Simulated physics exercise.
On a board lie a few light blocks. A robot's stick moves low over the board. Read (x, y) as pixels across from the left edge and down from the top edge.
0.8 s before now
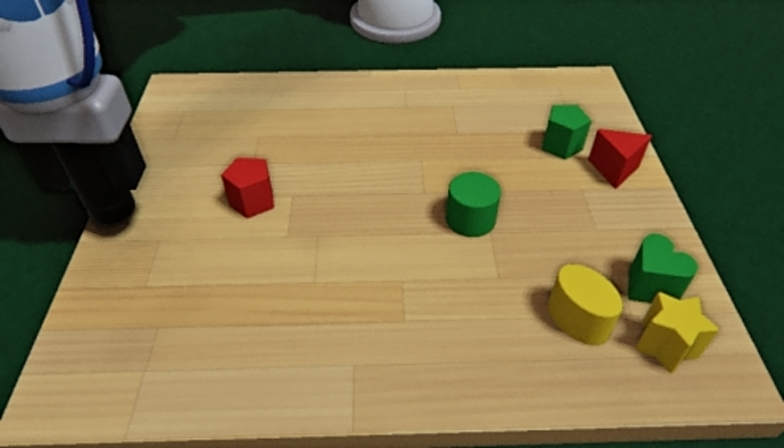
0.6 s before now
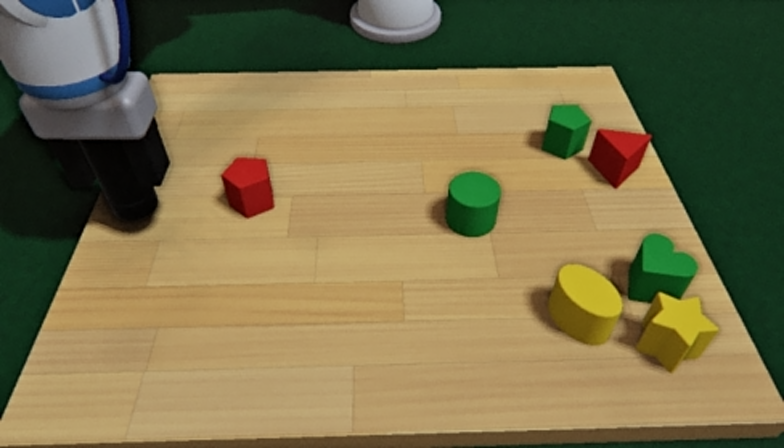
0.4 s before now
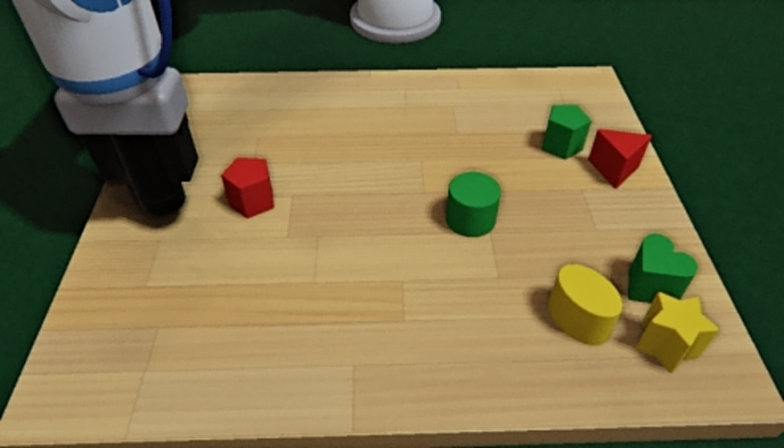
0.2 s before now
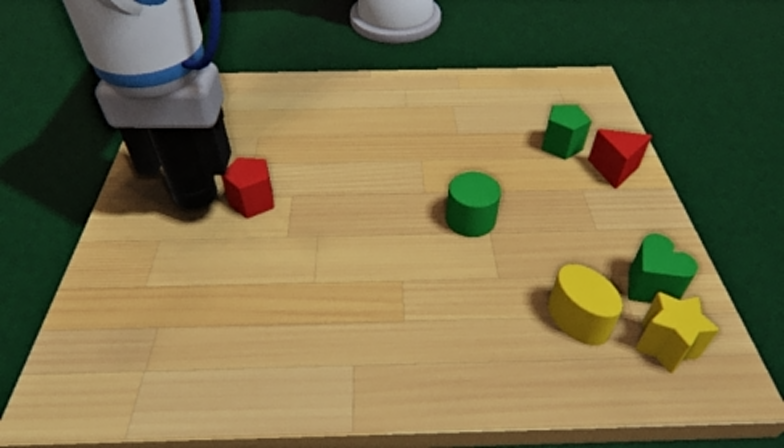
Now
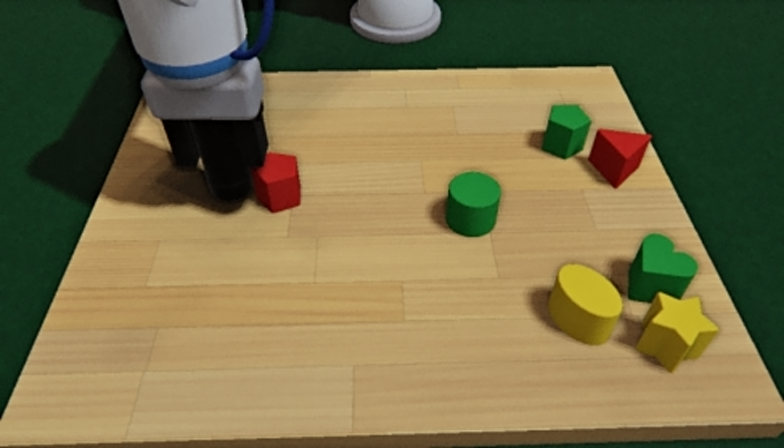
A white and blue robot arm with a black tip stands at the left of a pale wooden board on a dark green surface, seen from above at an angle by a still camera. A red pentagonal block lies near it, a green cylinder mid-board, and green, red and yellow blocks at right. The arm slides steadily right, meets the red block and pushes it slightly rightward.
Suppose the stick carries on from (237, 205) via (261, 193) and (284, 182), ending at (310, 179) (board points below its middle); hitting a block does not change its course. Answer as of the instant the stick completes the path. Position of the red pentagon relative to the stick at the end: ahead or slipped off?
Once the path is finished, the red pentagon still sits ahead of the stick.
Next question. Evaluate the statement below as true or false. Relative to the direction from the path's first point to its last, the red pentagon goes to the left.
This is false.
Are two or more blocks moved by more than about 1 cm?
No.
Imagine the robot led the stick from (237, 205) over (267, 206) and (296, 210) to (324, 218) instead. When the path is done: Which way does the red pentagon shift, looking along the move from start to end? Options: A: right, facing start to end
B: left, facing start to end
That would be B.
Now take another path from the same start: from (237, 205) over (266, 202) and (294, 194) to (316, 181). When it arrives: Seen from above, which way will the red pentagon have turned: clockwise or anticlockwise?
Looking down on the board, it turns clockwise.
On the path given first. Halfway along, stick at (269, 169); red pentagon at (307, 160), turned 45° clockwise.
At the end, stick at (308, 162); red pentagon at (343, 160), turned 80° clockwise.
